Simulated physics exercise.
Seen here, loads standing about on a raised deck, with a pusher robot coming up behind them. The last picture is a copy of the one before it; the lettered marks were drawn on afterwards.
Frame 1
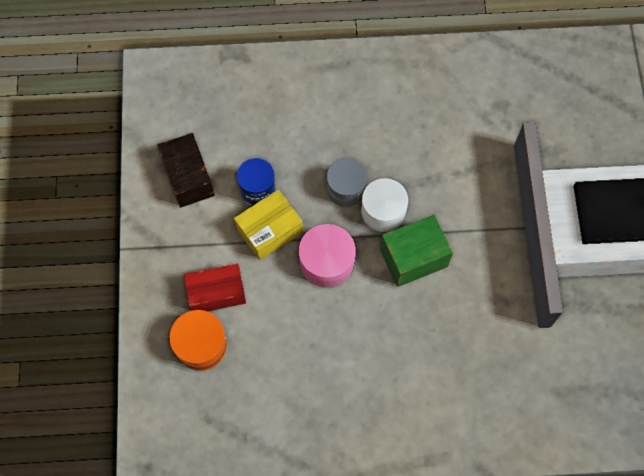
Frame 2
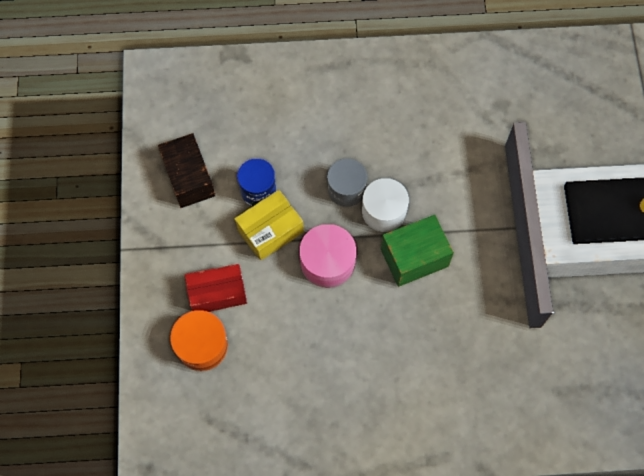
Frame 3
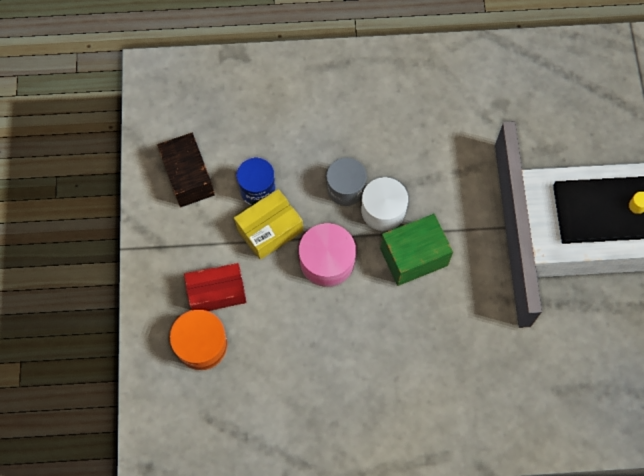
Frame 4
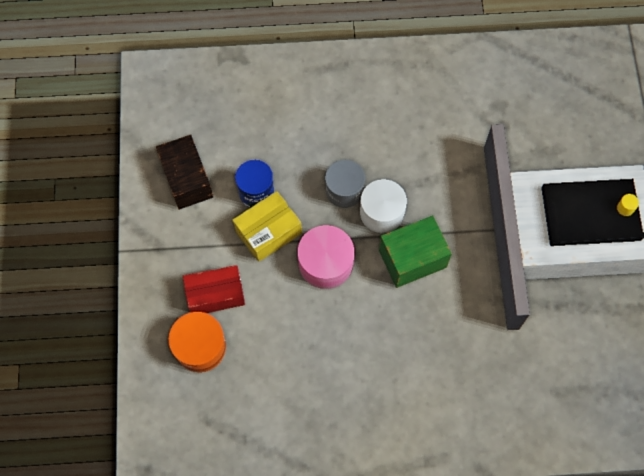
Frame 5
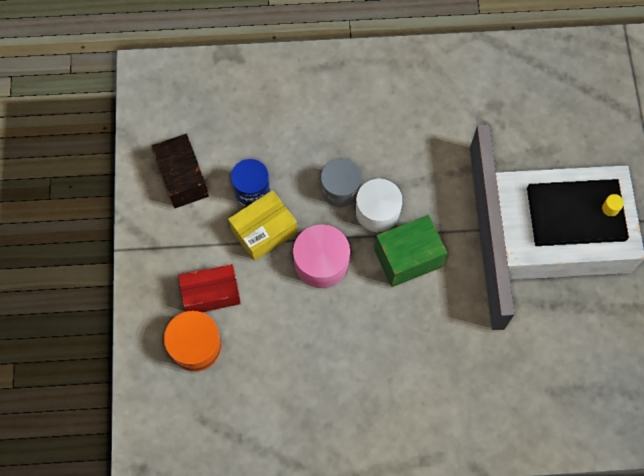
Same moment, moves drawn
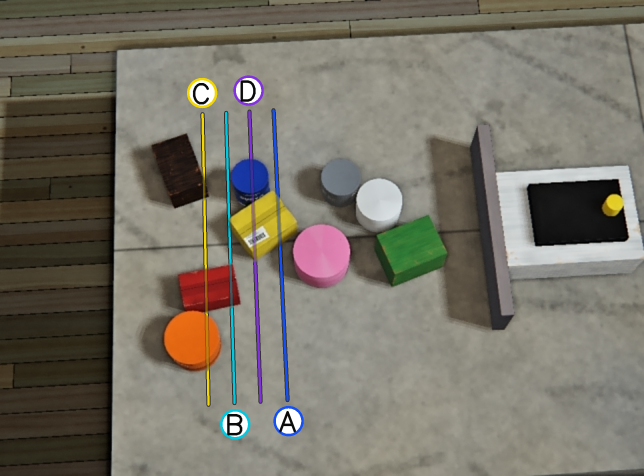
A pusher robot slides slowly left across the grey deck toward the standing coloured loads.
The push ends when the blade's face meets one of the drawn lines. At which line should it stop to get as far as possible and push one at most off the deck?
It should halt at C.
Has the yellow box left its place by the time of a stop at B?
Yes.
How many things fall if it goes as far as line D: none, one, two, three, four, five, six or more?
The count is none.
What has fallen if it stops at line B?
The red parcel.
On the copy, A at (280, 247); B at (230, 250); C at (205, 252); D at (255, 249).
On C. First, robot (465, 218); grey pail (328, 179); pink canister (298, 258).
Then, robot (362, 224); red parcel (145, 304); pink canister (198, 286).
Finally, robot (282, 228); red parcel over the edge; black crate (120, 167); one fallen.
By contrast, A is within the limit but short; B is within the limit but short; D is within the limit but short.
